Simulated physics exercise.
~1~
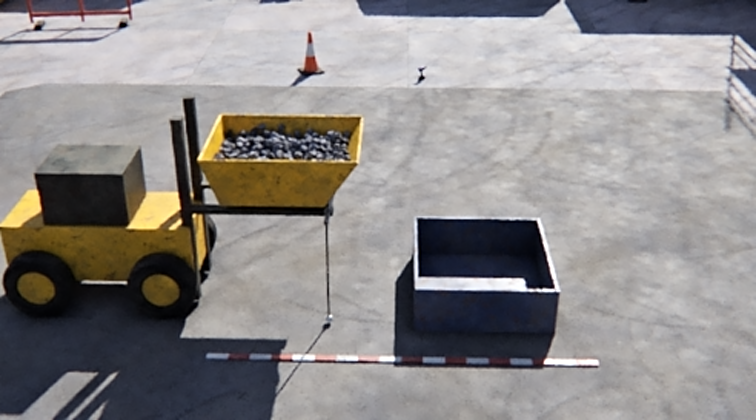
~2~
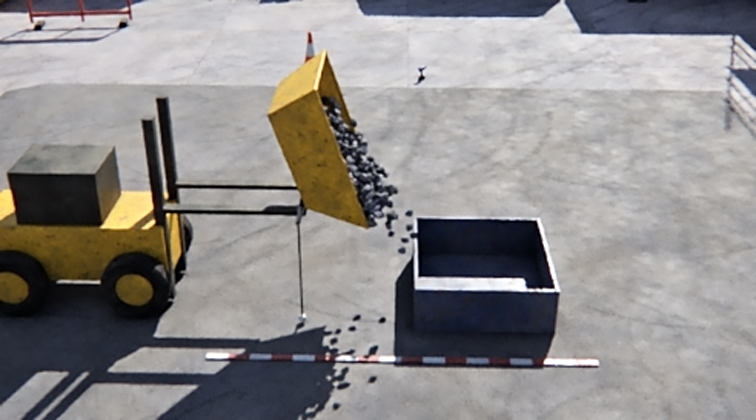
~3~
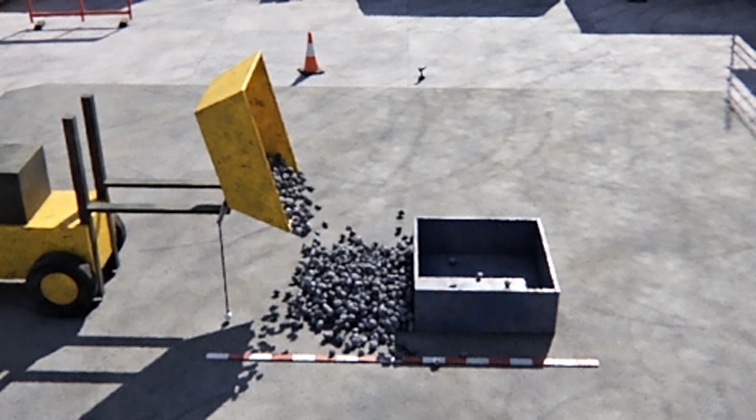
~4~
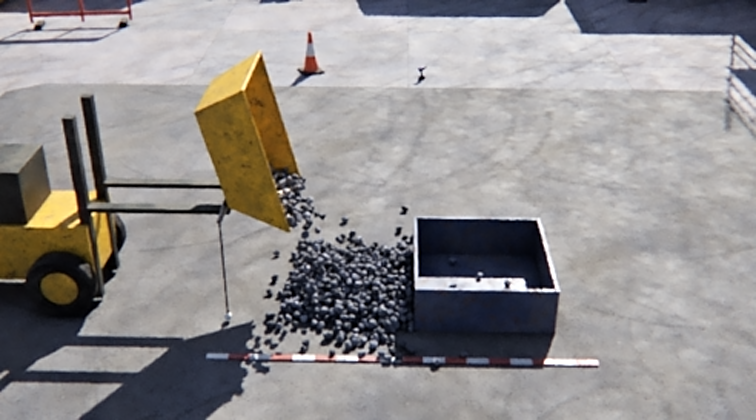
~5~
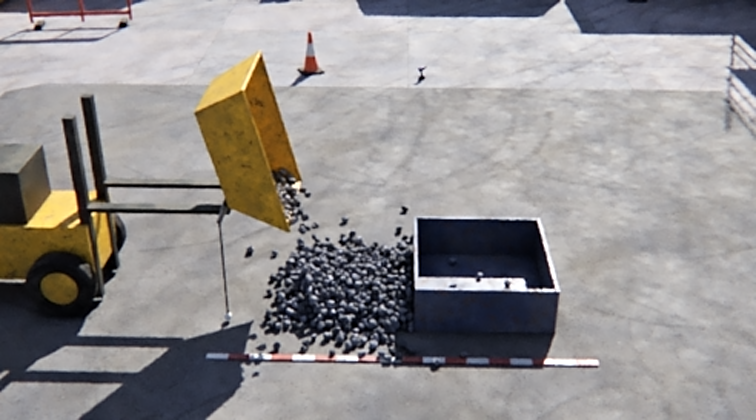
A yellow forklift tipped its raised skip of dark crushed rock steeply while backing away to the left, so nearly all the stones spilled onto the ground short of the dark bin, leaving a wide heap beside it and some rock still in the skip.
